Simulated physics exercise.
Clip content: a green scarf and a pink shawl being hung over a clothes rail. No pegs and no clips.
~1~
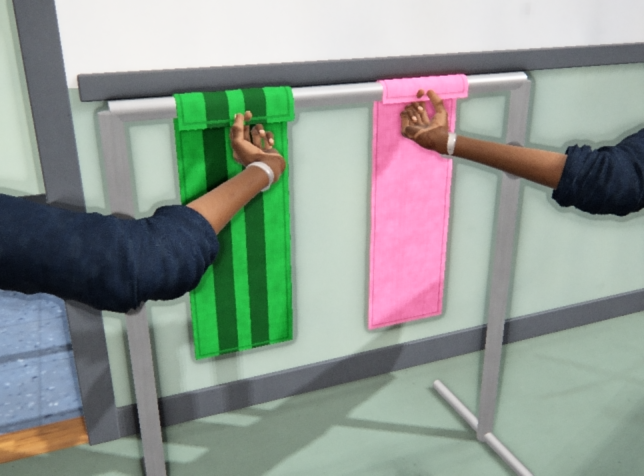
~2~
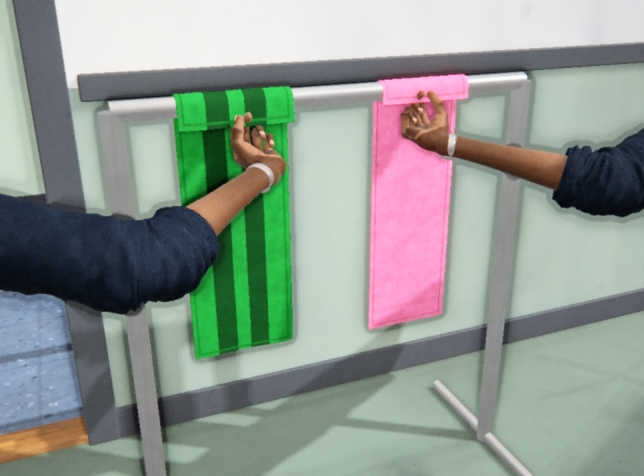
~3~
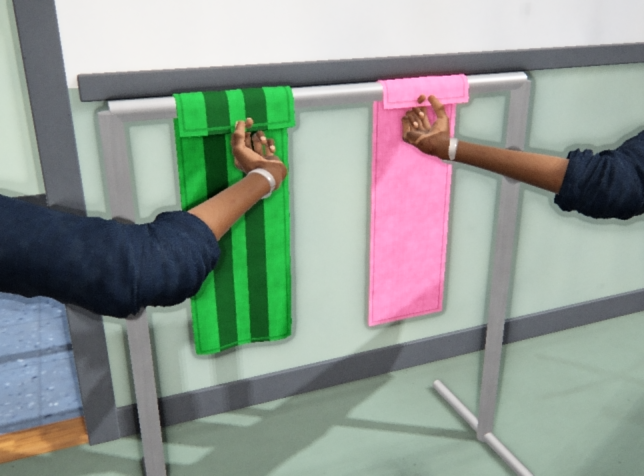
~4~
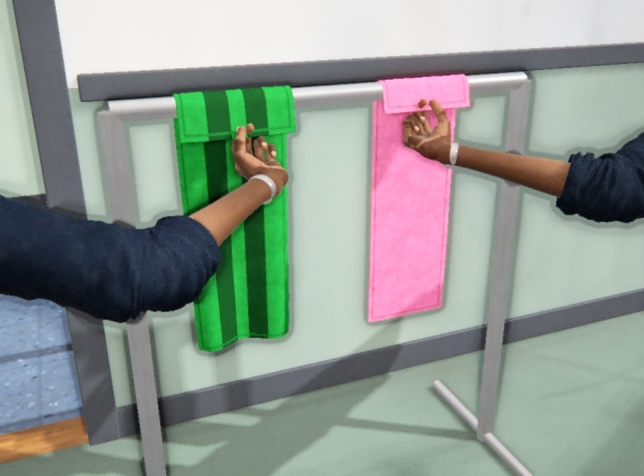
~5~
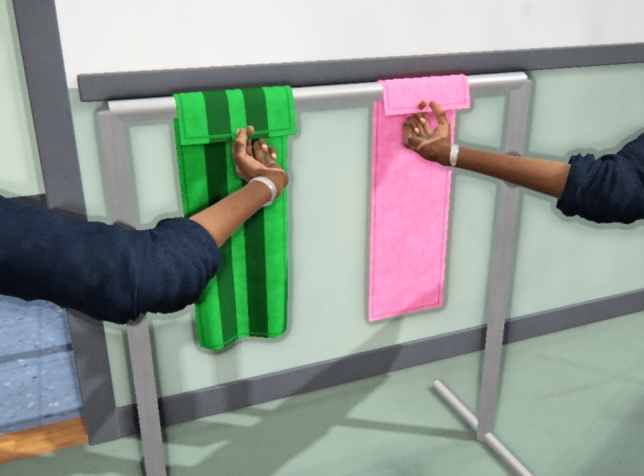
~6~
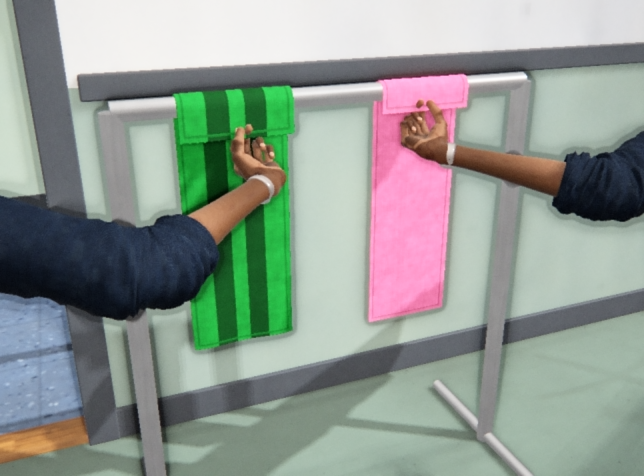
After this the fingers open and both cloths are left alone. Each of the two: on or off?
Green scarf - off, pink shawl - off.
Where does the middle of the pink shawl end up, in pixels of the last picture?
(398, 454), roughly.
Then, 0.38 s after the last picture, scarf clear of the rail and dropping near (243, 316); shawl clear of the rail and dropping near (405, 306).
Then, 0.64 s after the last picture, scarf in a heap on the floor; shawl in a heap on the floor near (398, 453).
At rest, scarf in a heap on the floor; shawl in a heap on the floor near (398, 455). The green scarf slides off and the pink shawl slips to the floor.
